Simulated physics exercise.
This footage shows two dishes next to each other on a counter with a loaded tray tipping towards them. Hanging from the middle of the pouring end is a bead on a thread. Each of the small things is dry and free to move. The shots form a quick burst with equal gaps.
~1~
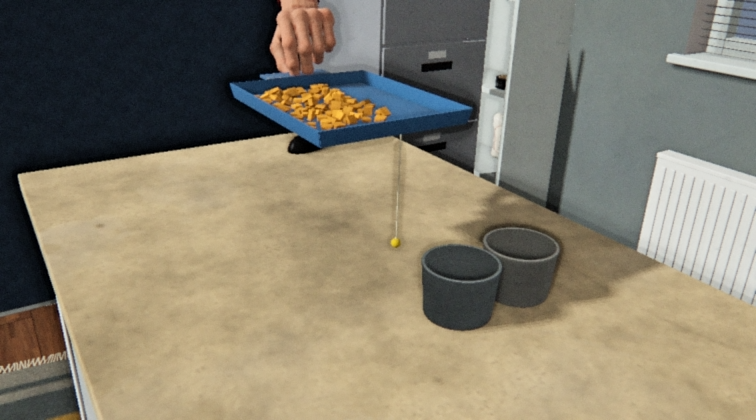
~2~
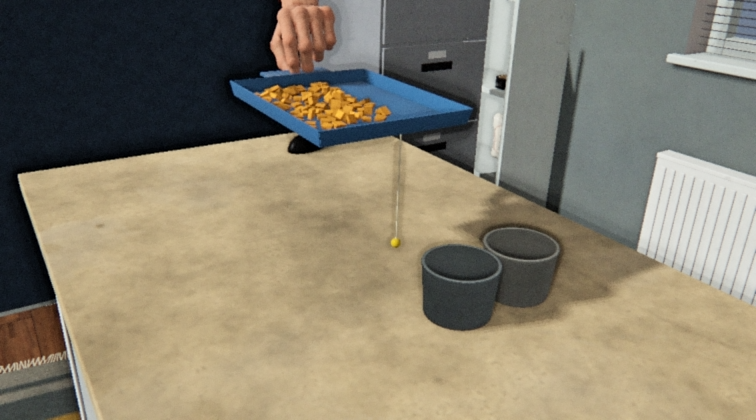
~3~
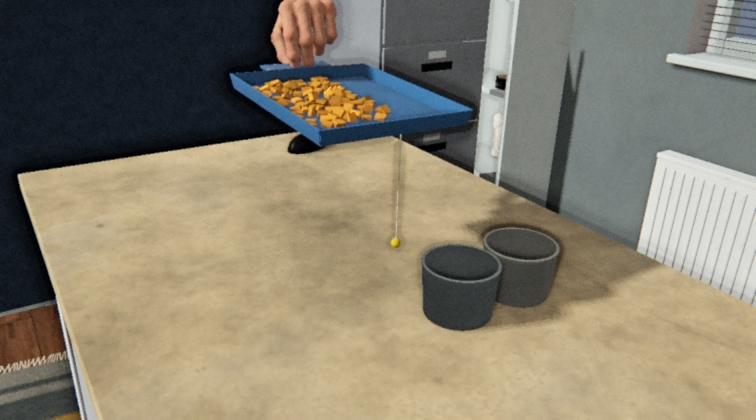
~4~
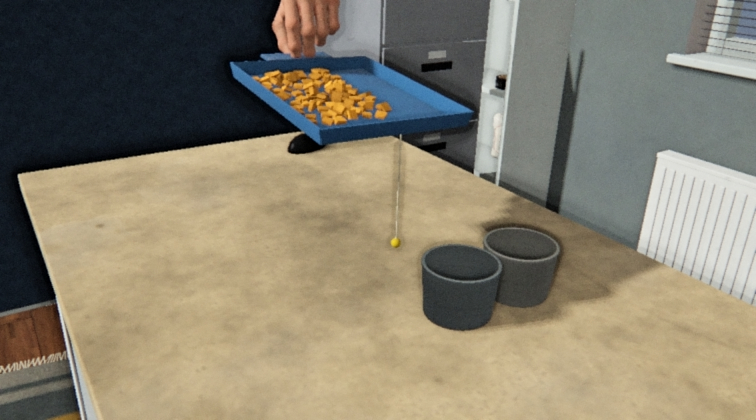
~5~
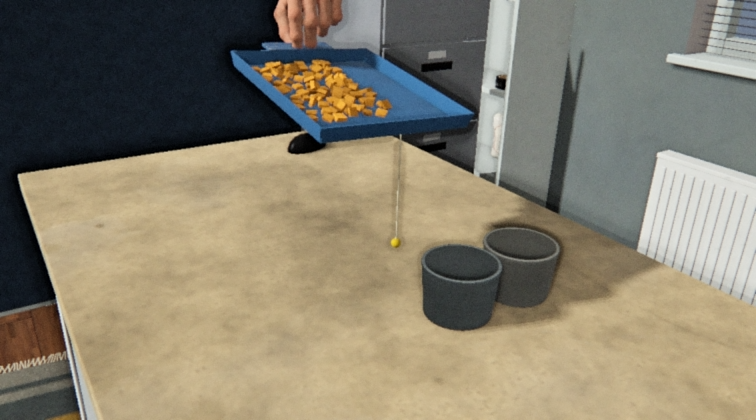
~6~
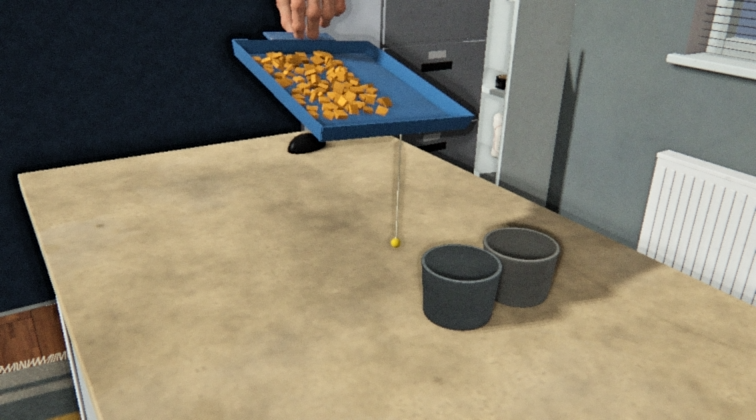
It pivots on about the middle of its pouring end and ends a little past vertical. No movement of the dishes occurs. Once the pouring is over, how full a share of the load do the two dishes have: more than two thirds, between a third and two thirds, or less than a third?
They have between a third and two thirds of it.
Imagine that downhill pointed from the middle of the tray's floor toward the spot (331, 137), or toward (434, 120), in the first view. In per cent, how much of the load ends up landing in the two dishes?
Around 0 per cent first, around 20 per cent next.
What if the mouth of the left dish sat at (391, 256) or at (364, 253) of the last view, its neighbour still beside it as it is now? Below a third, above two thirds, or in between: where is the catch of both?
First place: Between a third and two thirds. Second place: Under a third.
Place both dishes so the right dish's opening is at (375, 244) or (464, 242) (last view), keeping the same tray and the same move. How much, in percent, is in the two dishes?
It would be near 0 per cent first and near 70 per cent second.
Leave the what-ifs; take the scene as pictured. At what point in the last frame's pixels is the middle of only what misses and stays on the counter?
Approximate centre, last frame: (449, 312).
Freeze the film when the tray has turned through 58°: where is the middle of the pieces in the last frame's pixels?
I'd put the middle close to (412, 111).
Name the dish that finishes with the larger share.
Observation: The left-placed dish is the fuller of the two.
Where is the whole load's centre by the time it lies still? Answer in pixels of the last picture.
Near (461, 307).
Soon after the last picture, tray tipped steeply; nearly all on the tray; a small part in the air.
A little later, tray tipped right over; most on the tray; a small part in the left dish; a stray few in the right dish; a stray few outside both; a small part in the air.
Later still, tray tipped past a quarter turn; about half in the left dish; a small part in the right dish; about half outside both.
At rest, tray tipped past a quarter turn; about half in the left dish; a small part in the right dish; about half outside both.
